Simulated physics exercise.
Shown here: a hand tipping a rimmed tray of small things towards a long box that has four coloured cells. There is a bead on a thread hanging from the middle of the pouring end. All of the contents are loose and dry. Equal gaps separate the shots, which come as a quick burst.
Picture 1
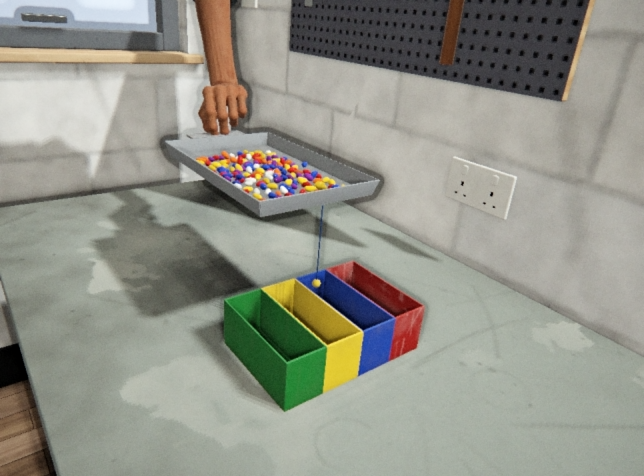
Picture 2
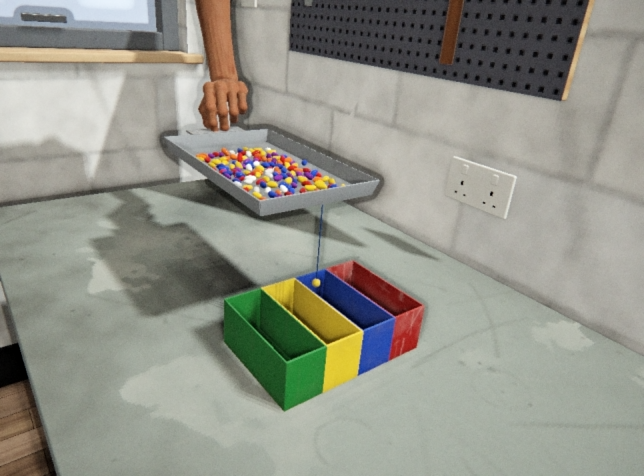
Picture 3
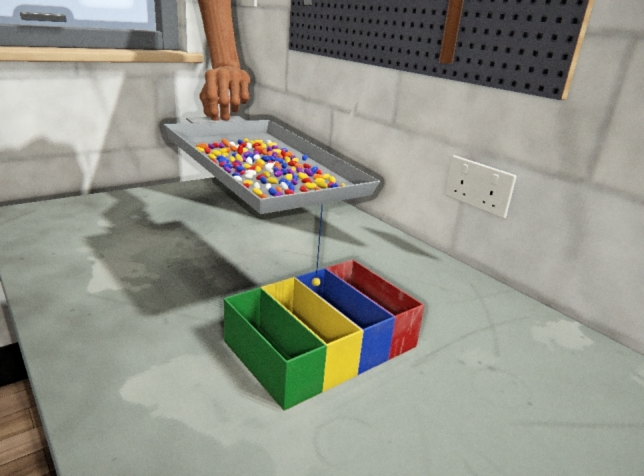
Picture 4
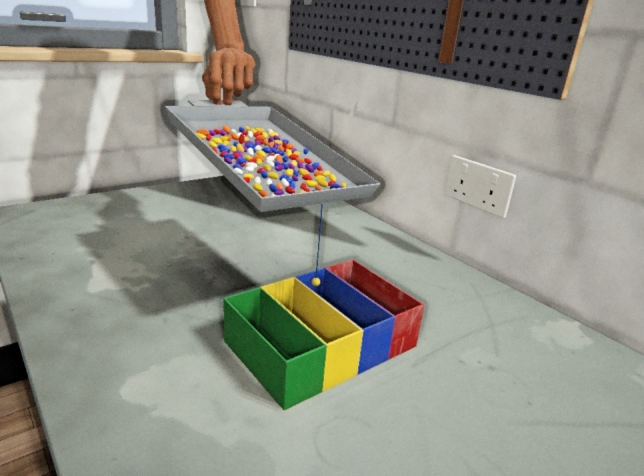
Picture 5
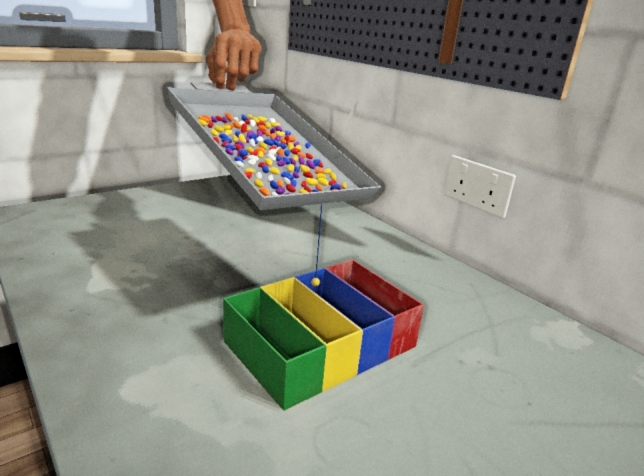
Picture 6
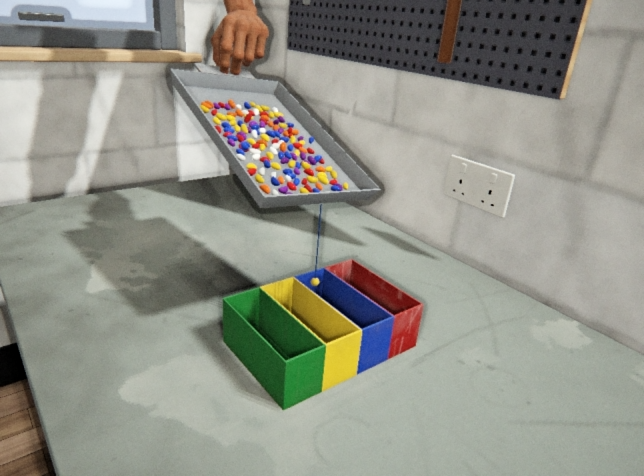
A hand at the upper left grips the far edge of a grey rimmed tray above a worn grey-green tabletop, seen from slightly above beside a pale block wall with a socket and pegboard. The tray holds multicoloured jelly beans, above a box with green, yellow, blue and red cells and a small hanging yellow bead. The hand steadily raises the far edge, steepening the tray towards the right.
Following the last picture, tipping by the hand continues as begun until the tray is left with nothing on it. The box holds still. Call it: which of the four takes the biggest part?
The red compartment.
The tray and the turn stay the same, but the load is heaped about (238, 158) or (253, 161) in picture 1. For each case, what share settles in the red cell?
Close to 50 per cent, followed by close to 60 per cent.
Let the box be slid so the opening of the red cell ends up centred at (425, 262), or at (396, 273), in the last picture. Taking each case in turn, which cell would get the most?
For the first position it is yellow, and for the second it is the cell in blue.
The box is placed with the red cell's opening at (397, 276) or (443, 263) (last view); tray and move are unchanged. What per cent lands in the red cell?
First position: Some 10 %; second position: Some 0 %.
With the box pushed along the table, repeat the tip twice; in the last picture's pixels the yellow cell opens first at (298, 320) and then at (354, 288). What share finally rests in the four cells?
About 60 and 100 per cent.
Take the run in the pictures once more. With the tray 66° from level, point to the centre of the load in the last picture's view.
I'd mark the middle close to (340, 177).
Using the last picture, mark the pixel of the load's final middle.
Near (370, 328), more or less.
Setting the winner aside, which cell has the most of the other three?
Second place: Blue.
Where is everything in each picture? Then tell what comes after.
Corners of the pouring end at (261, 199) and (374, 179), level; middle of the load at (268, 174), jelly beans; bead on its thread at (316, 283); green cell at (306, 374); yellow cell at (343, 358); blue cell at (377, 343); red cell at (407, 329), in the first picture.
Corners of the pouring end at (262, 198) and (374, 179), level; middle of the load at (268, 172), in the second picture.
Corners of the pouring end at (262, 197) and (374, 180), tipped barely, lowest at the right corner; middle of the load at (269, 167), in the third picture.
Corners of the pouring end at (264, 195) and (375, 182), tipped a little, lowest at the right corner; middle of the load at (270, 160), in the fourth picture.
Corners of the pouring end at (265, 194) and (375, 185), tipped clearly, lowest at the right corner; middle of the load at (272, 153), in the fifth picture.
Corners of the pouring end at (267, 193) and (375, 187), tipped clearly, lowest at the right corner; middle of the load at (275, 147); green cell at (305, 373); yellow cell at (342, 356); blue cell at (375, 341); red cell at (406, 327), in the sixth picture.
Soon, tray tipped steeply; nearly all on the tray; a stray few falling or outside the box.
A while on, tray tipped past a quarter turn; about a quarter on the tray; about a third in the red cell; a small part in the blue cell; a stray few in the yellow cell; about a quarter falling or outside the box.
Towards the end, tray tipped past a quarter turn; about two thirds in the red cell; about a quarter in the blue cell; a small part in the yellow cell; a small part falling or outside the box.
Finally, tray tipped past a quarter turn; about two thirds in the red cell; about a quarter in the blue cell; a small part in the yellow cell; none in the green cell; a small part outside the box.
